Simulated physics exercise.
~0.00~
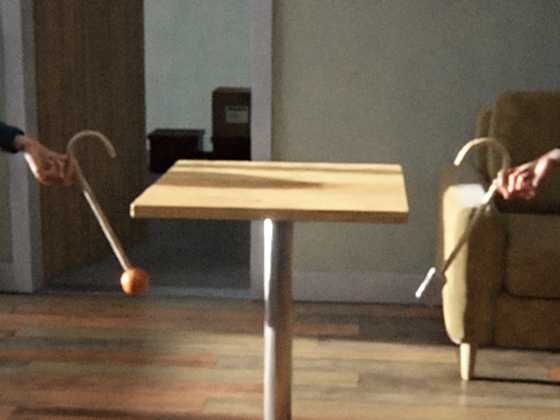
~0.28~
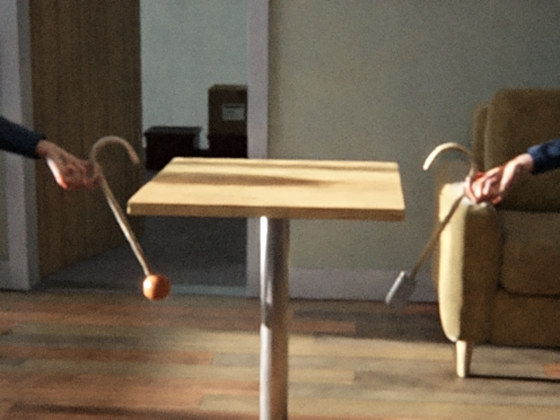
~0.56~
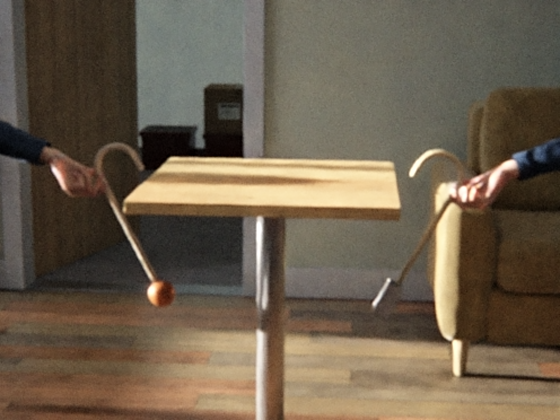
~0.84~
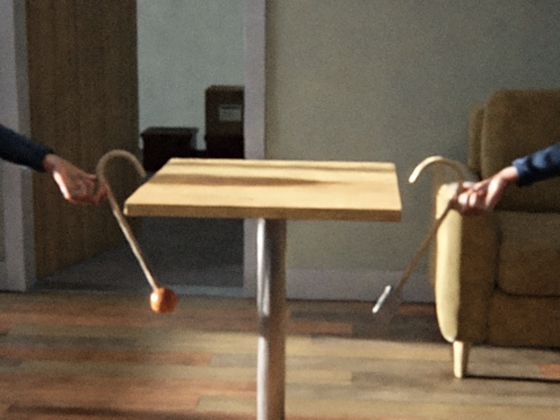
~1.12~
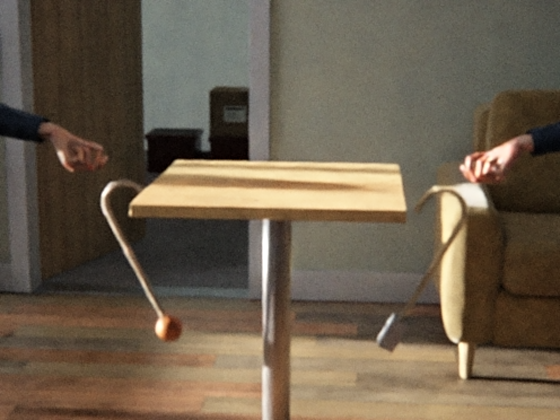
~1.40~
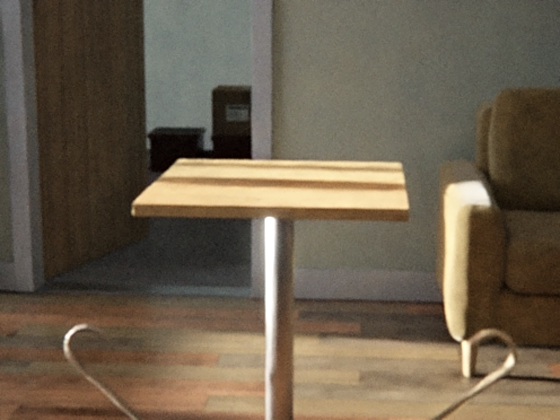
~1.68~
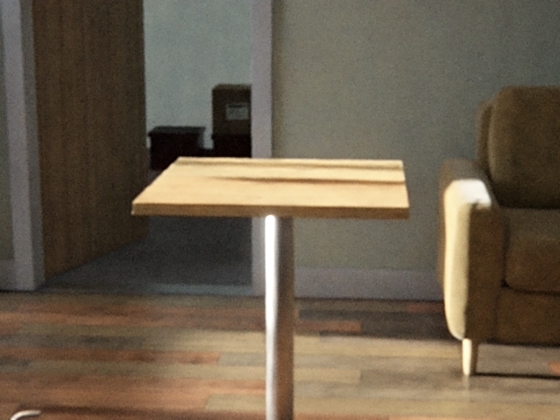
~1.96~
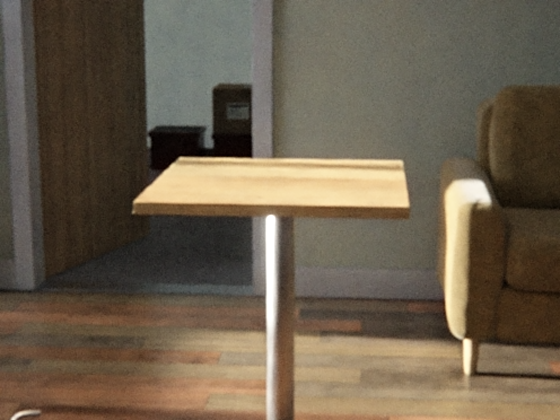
To begin with, two hands hold hooked sticks on either side of a small wooden table, an orange-ended ladle on the left and a white brush on the right. The hands move both inward, bringing the curved handles close to the table's opposite edges, then lower them slightly. Next, the fingers let go and draw back, and both objects drop instead of staying hooked. They fall toward the floor, tilting as they go and swinging out from the table. At the end, the tabletop is bare, the brush is out of sight, and only a bit of the ladle's curved handle shows at the lower left.
